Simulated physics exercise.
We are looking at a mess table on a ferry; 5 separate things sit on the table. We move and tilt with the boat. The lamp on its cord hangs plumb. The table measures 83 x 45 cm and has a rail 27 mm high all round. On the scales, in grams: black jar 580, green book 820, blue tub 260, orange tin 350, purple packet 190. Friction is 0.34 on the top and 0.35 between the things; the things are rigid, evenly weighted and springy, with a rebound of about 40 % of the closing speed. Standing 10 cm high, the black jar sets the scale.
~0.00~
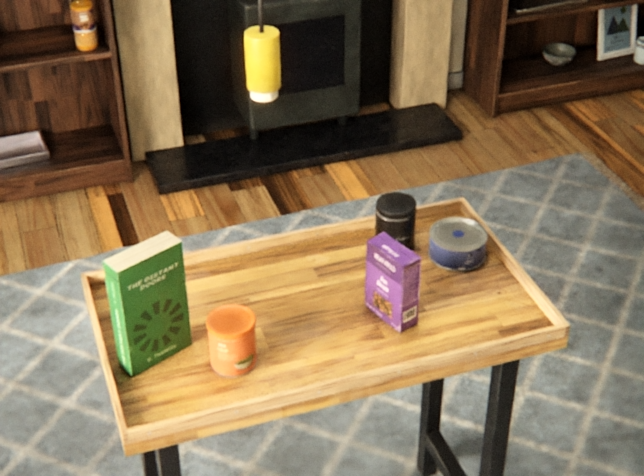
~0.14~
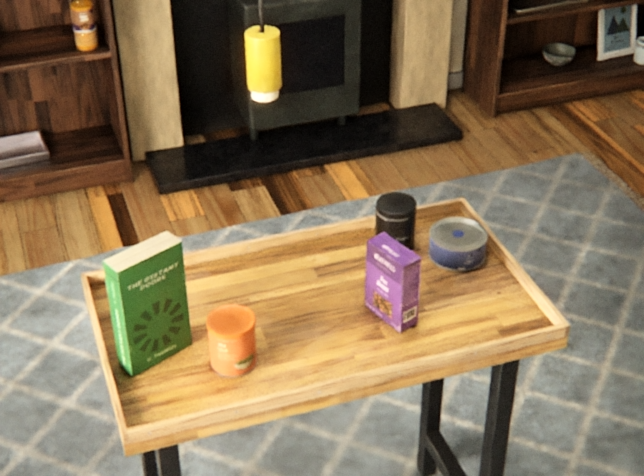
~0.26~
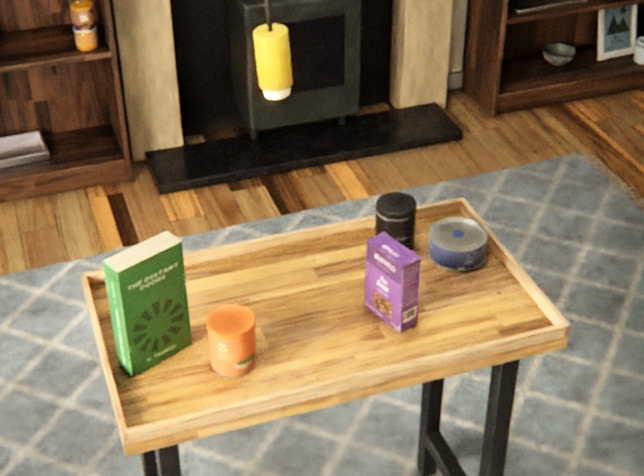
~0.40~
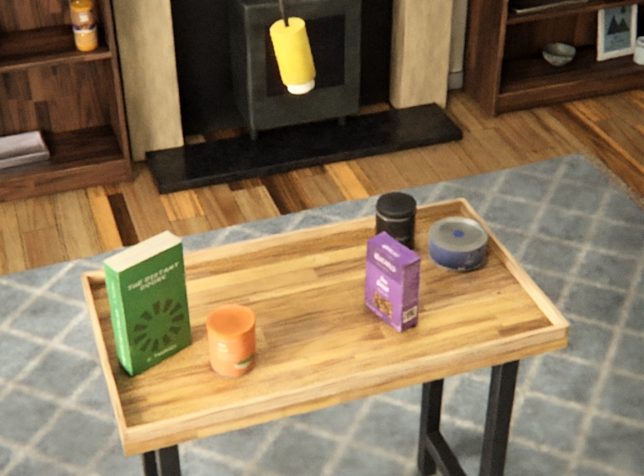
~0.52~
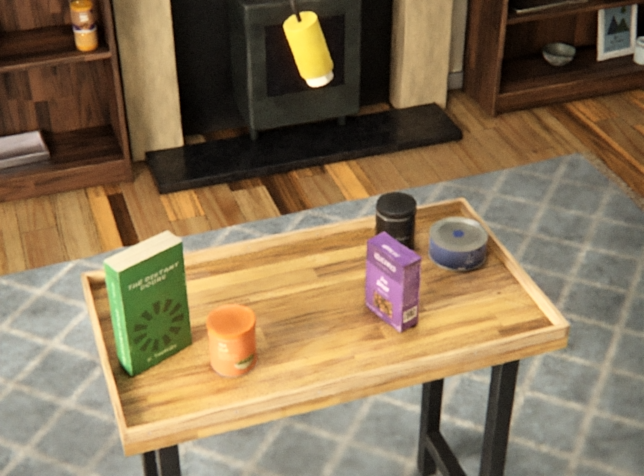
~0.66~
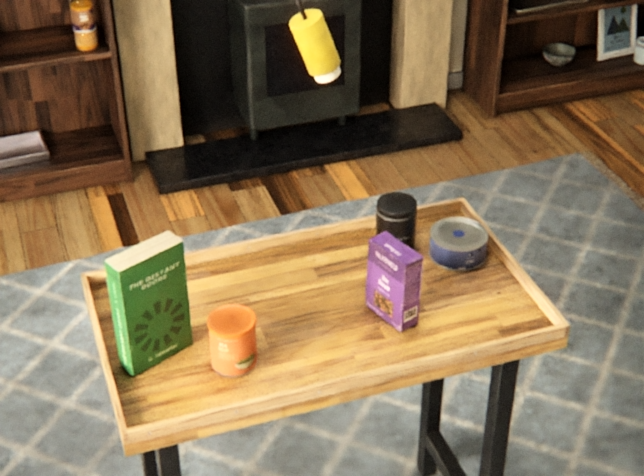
The yellow hanging lamp starts upright above the dark hearth, then swings gradually to the right, leaning further until it hangs at a clear slant. On the wooden table below, the green book, orange tin, purple packet, black jar and blue tub show no noticeable movement throughout.
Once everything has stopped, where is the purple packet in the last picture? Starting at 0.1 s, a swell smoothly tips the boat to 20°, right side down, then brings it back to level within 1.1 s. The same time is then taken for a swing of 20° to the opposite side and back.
I would say it sits near (441, 285).
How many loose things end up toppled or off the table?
Altogether, 1.
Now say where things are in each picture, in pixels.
In the first picture, boat level; purple packet (392, 282); black jar (395, 223).
In the second picture, boat level; blue tub (458, 244); orange tin (233, 341).
In the third picture, floor tilted 4°, right side down; black jar (395, 223); green book (150, 305).
In the fourth picture, floor tilted 11°, right side down; blue tub (458, 244); orange tin (233, 341).
In the fifth picture, floor tilted 17°, right side down; black jar (395, 223); green book (150, 305).
In the sixth picture, floor tilted 20°, right side down; purple packet (394, 281); blue tub (458, 244).
After 0.86 s, floor tilted 14°, right side down; purple packet 19° off its base near (404, 276).
After 1.06 s, floor tilted 3°, right side down; purple packet on its side near (434, 286).
After 1.16 s, boat level; purple packet on its side near (439, 281); blue tub moved 2 cm.
After 1.86 s, floor tilted 18°, left side down; purple packet on its side near (442, 284).
In the end (2.8 s), toppled on the table, purple packet; the other 4 under 5 cm from the start. At the end, from the last picture's camera, purple packet near (441, 285).
